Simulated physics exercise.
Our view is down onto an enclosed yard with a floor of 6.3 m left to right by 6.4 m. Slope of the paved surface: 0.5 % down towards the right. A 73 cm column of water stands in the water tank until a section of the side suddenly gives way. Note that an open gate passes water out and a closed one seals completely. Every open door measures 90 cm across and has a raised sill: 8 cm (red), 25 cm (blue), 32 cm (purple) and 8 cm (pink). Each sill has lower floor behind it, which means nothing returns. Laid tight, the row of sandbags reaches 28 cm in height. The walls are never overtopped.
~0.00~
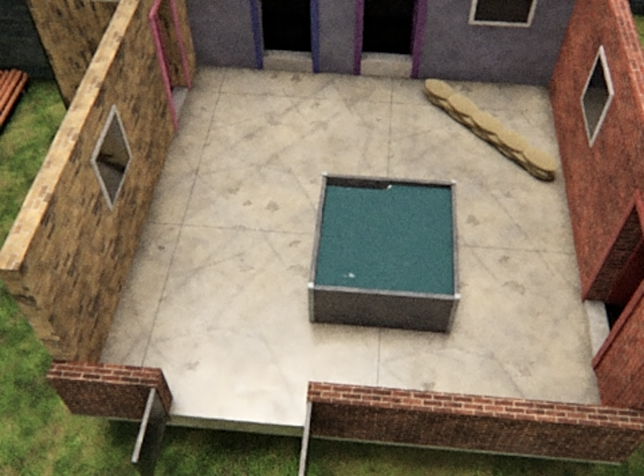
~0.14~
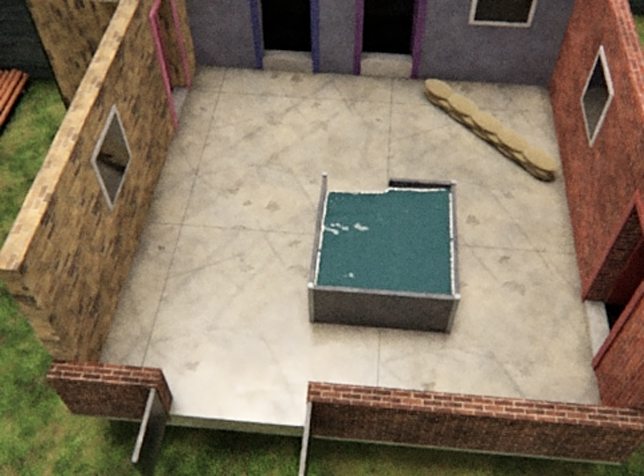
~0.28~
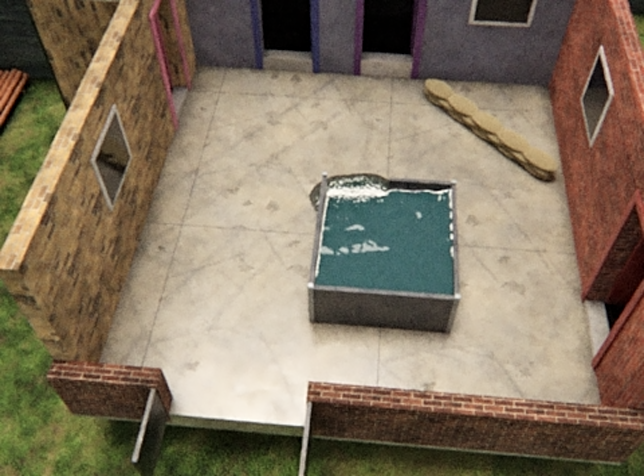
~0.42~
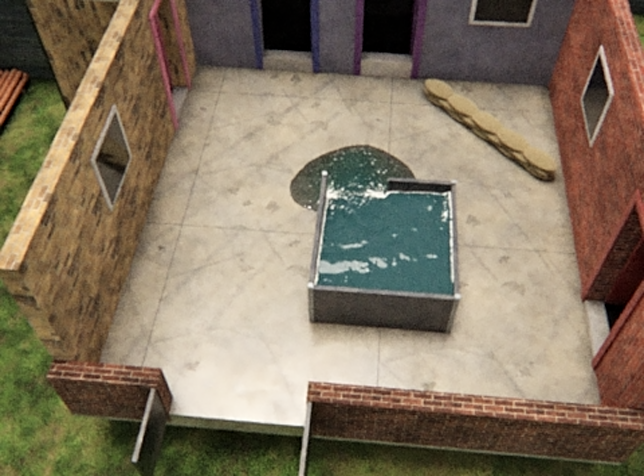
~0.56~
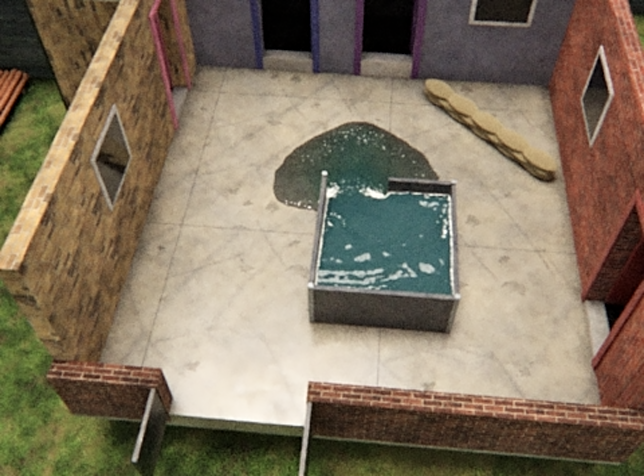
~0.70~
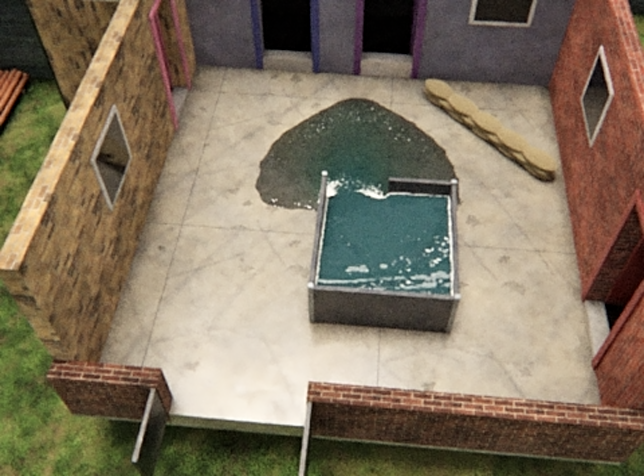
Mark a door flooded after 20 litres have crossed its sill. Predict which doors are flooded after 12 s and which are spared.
Red door: Limit unbroken, blue door: Limit unbroken, purple door: Limit unbroken, pink door: Limit broken.
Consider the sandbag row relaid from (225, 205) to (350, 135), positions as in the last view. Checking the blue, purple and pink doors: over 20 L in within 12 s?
Doors: Blue stays under / purple stays under / pink stays under.
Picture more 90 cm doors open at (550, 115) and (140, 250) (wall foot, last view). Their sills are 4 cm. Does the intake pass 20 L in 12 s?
In the order given, higher then lower.
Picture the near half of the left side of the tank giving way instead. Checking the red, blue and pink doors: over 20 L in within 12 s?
Red: Within the limit; blue: Within the limit; pink: Within the limit.
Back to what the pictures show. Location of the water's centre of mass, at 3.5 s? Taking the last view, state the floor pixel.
Its balance point lies near (349, 174).
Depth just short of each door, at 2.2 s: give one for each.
Red 0 cm, blue 22 cm, purple 28 cm, pink 12 cm.
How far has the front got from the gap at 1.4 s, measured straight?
I'd say around 3.6 m from the gap.
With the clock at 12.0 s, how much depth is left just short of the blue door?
I'd put it at around 6.0 cm deep.
After 1.4 s water covers 30 % of the floor and is deepest (38 cm) near (354, 208); red door not reached, blue door 19 cm at the sill, 0 L in, purple door 23 cm at the sill, 0 L in, pink door not reached.
After 2.2 s water covers 35 % of the floor and is deepest (42 cm) near (196, 68); red door not reached, blue door 22 cm at the sill, 0 L in, purple door 28 cm at the sill, 0 L in, pink door 12 cm at the sill, 0 L in.
After 3.5 s water covers 45 % of the floor and is deepest (22 cm) near (204, 75); red door not reached, blue door 15 cm at the sill, 0 L in, purple door 18 cm at the sill, 0 L in, pink door 15 cm at the sill, 25 L in.
After 7.0 s water covers 90 % of the floor and is deepest (12 cm) near (426, 102); red door 4 cm at the sill, 0 L in, blue door 11 cm at the sill, 0 L in, purple door 11 cm at the sill, 0 L in, pink door 11 cm at the sill, 88 L in.
After 12.0 s water covers 95 % of the floor and is deepest (10 cm) near (539, 89); red door 6 cm at the sill, 0 L in, blue door 6 cm at the sill, 0 L in, purple door 7 cm at the sill, 0 L in, pink door 5 cm at the sill, 94 L in.
